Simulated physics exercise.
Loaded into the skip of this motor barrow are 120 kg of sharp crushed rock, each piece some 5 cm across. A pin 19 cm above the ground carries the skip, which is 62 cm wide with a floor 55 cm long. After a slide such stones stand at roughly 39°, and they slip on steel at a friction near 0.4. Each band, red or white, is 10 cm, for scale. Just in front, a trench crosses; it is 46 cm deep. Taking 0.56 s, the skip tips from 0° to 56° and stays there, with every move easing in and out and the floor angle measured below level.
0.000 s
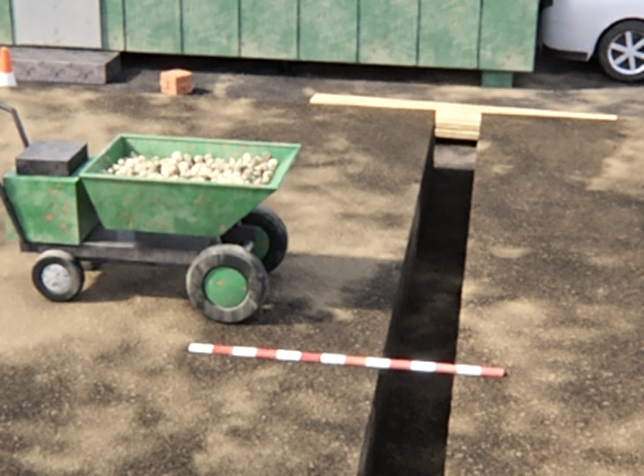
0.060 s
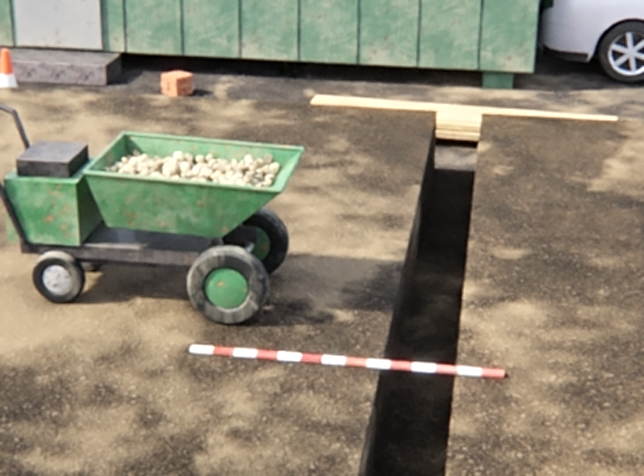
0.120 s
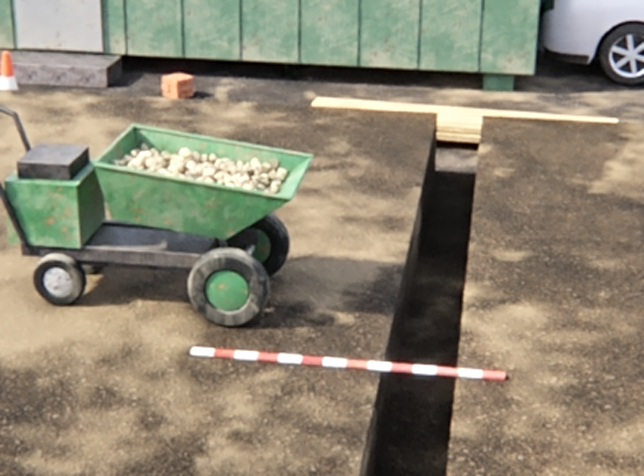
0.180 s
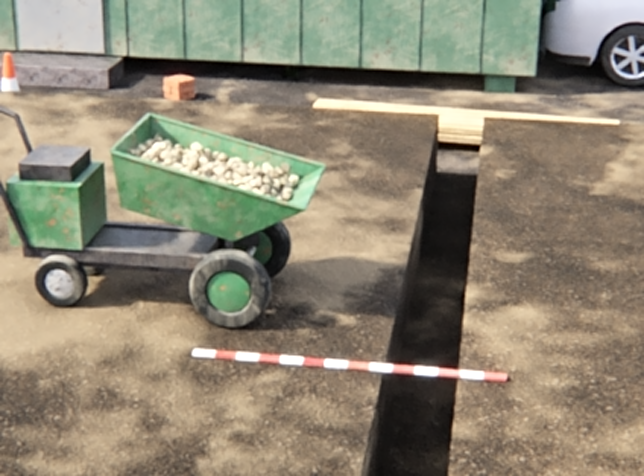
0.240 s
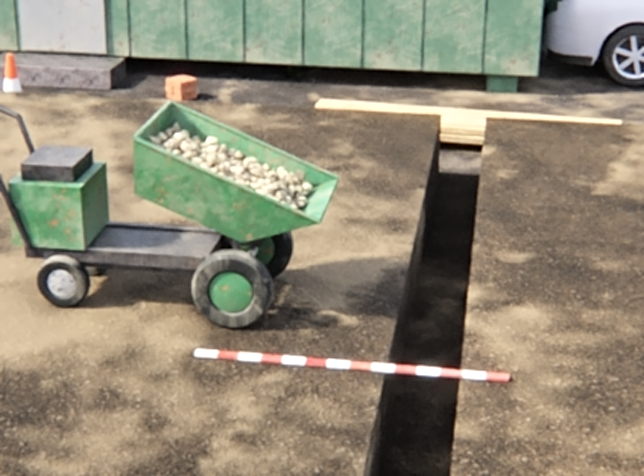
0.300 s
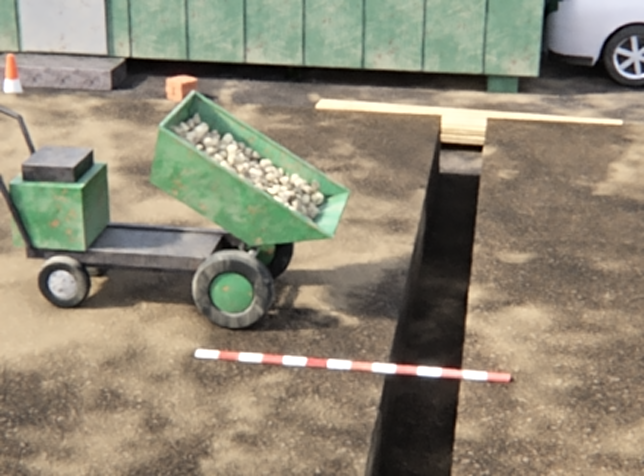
A green motor barrow with a skip full of pale stones stands at the left of a sunlit yard, seen from slightly above and side-on. A dark trench runs to its right, a red-and-white banded pole lying across it, with planks, a green container, an orange block and a white car behind. The skip tilts steadily, its back rising and its front lip swinging rightward, while the wheels stay put.
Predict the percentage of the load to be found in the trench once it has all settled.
Roughly 46 percent of the load ends up there.
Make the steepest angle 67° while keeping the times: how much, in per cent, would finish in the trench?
Roughly 70 percent.
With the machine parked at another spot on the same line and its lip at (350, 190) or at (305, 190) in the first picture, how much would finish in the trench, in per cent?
Roughly 30 in a hundred, then 55 in a hundred.
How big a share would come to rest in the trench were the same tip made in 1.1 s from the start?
With that timing, about 25 per cent.
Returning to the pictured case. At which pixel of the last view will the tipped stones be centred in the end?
In the last view, about (427, 389).
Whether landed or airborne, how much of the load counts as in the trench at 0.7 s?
I'd put it near 0 per cent.
After 0.4 s the floor is at 47°; 100 % in the skip; the foremost stones are at (332, 237).
After 0.7 s the floor is at 56°; 96 % in the skip, 3 % short of the trench; the foremost stones are at (384, 284).
After 1.0 s the floor is at 56°; 55 % in the skip, 13 % short of the trench, 32 % in the trench; the foremost stones are at (461, 380).
After 3.0 s the floor is at 56°; 39 % in the skip, 15 % short of the trench, 46 % in the trench; the foremost stones are at (463, 395).
